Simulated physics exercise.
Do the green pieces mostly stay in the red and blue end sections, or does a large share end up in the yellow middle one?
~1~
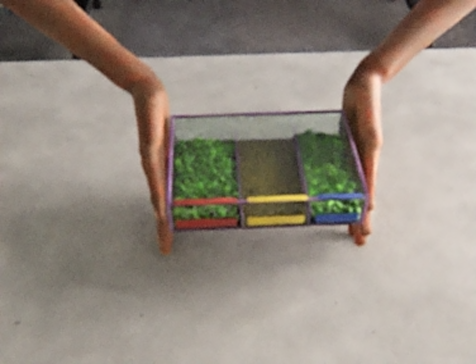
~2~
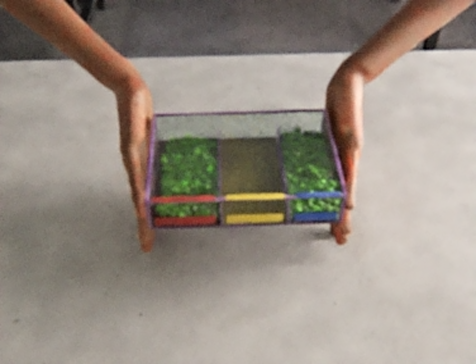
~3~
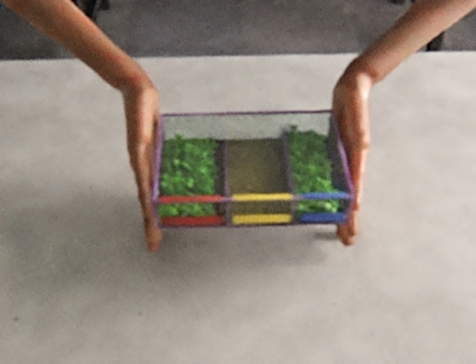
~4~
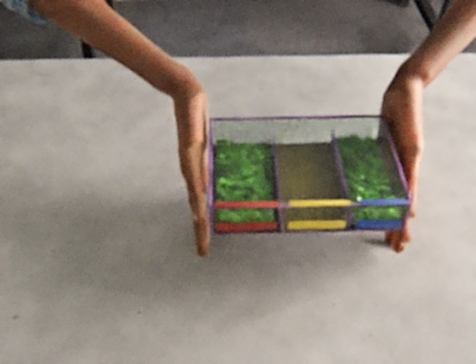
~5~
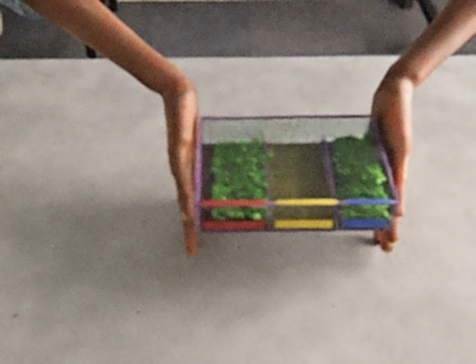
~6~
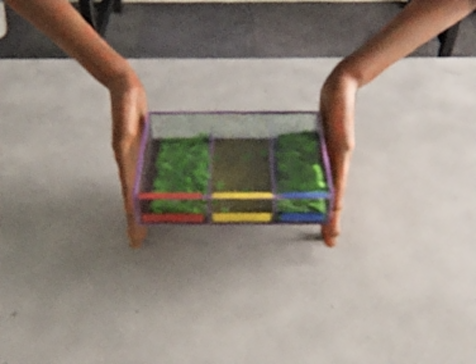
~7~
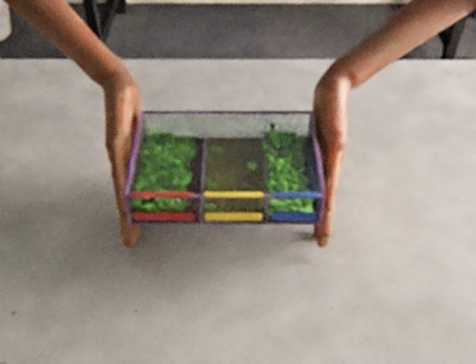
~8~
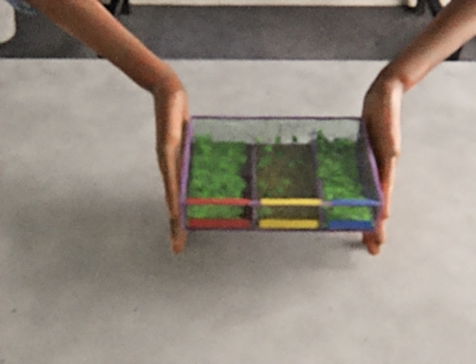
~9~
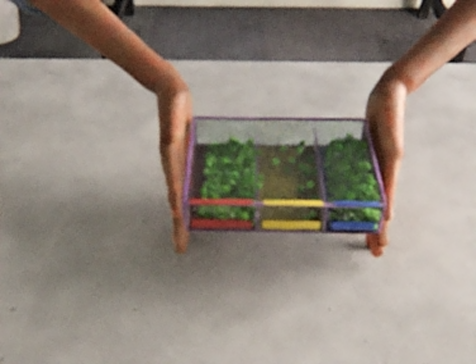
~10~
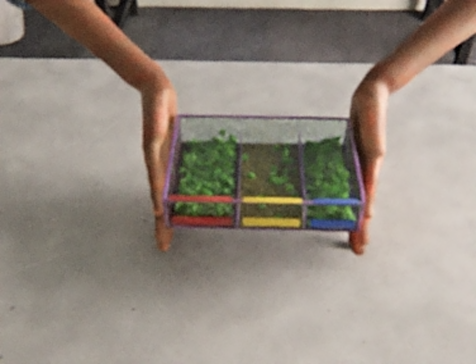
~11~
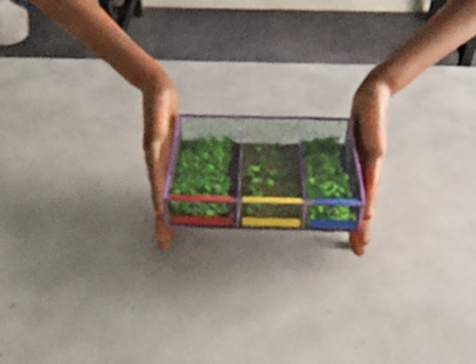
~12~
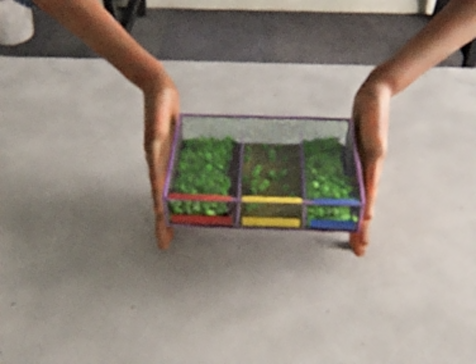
They mostly stay in the red and blue end sections. Only a thin scattering ends up in the yellow middle one.
Grey tabletop, hands shaking a clear box of green pieces sideways, a few reaching the yellow middle section before it stills.
